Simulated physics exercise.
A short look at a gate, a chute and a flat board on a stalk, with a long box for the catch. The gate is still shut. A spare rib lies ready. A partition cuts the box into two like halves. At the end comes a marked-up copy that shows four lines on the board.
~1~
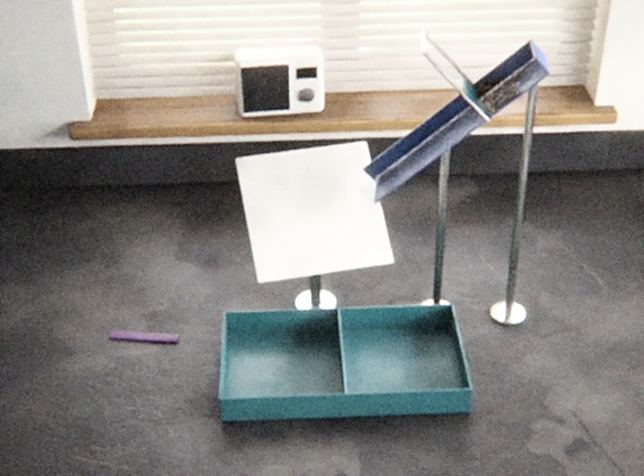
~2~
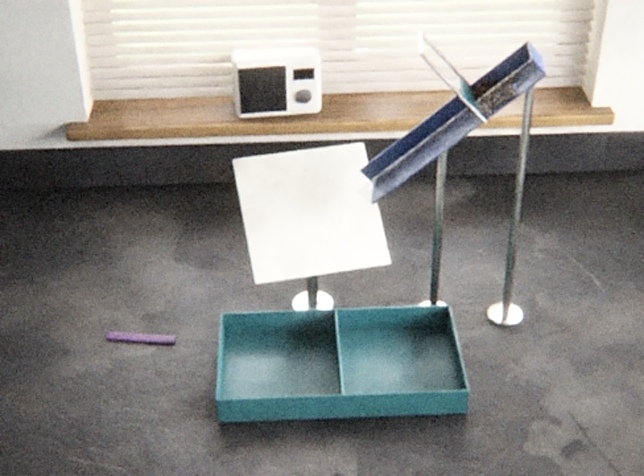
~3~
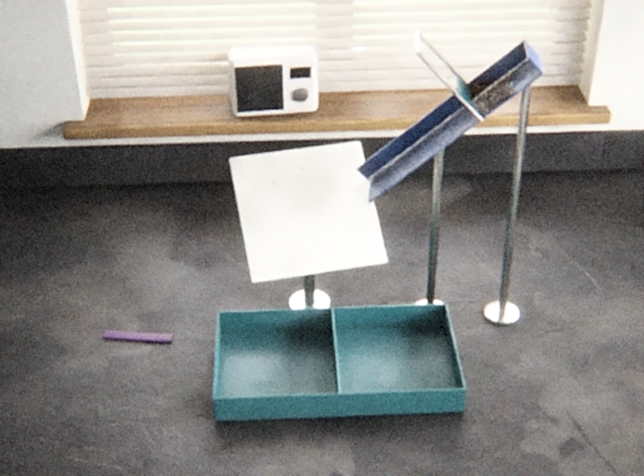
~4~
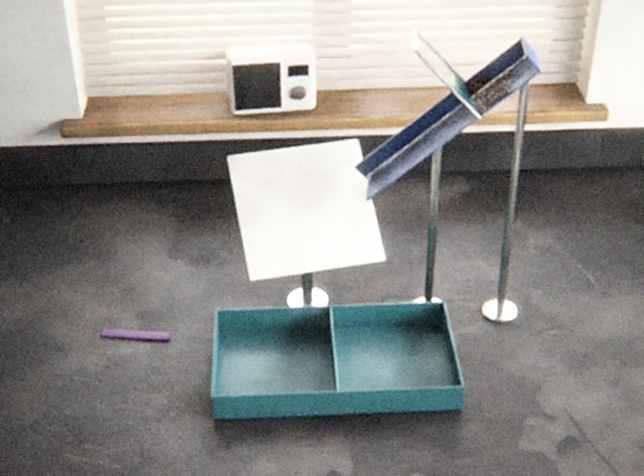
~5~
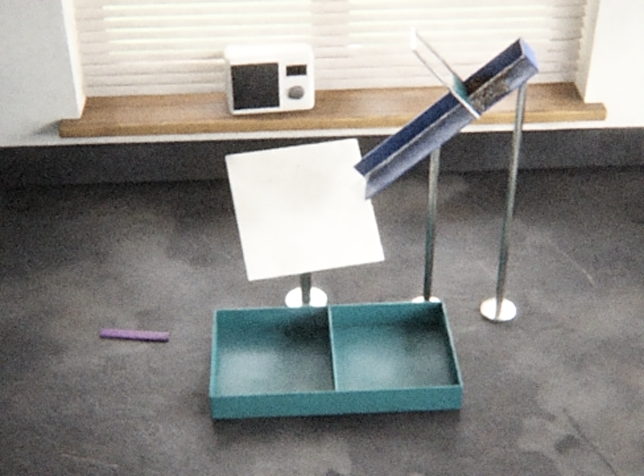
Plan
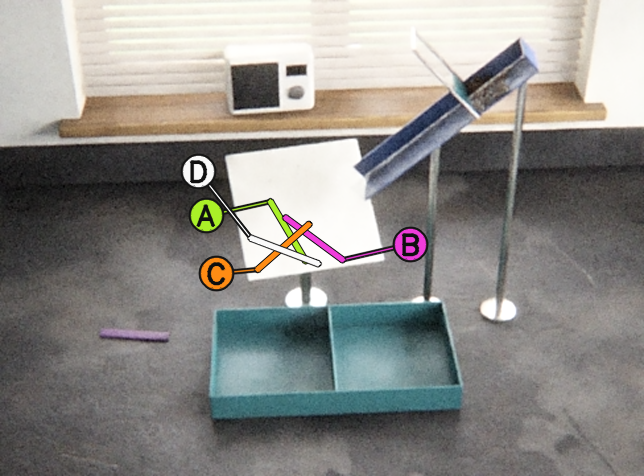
View drifting slightly over a motionless scene of a blue chute with closed gate, tilted white board and teal two-part box.
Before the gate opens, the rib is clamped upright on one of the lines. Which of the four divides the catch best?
A is best.
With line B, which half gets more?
More lands on the right.
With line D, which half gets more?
The right half.
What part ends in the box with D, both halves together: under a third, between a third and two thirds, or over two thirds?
Line D gives over two thirds.
On the marked copy, line A from (270, 201) to (305, 260); line B from (285, 217) to (342, 259); line C from (308, 224) to (257, 269); line D from (251, 238) to (318, 263).
If A is chosen, of what is caught, roughly half in the left half, roughly half in the right.
If B is chosen, of what is caught, about a tenth in the left half, the larger part in the right.
If C is chosen, of what is caught, the larger part in the left half, roughly a quarter in the right.
If D is chosen, of what is caught, about a tenth in the left half, the larger part in the right.
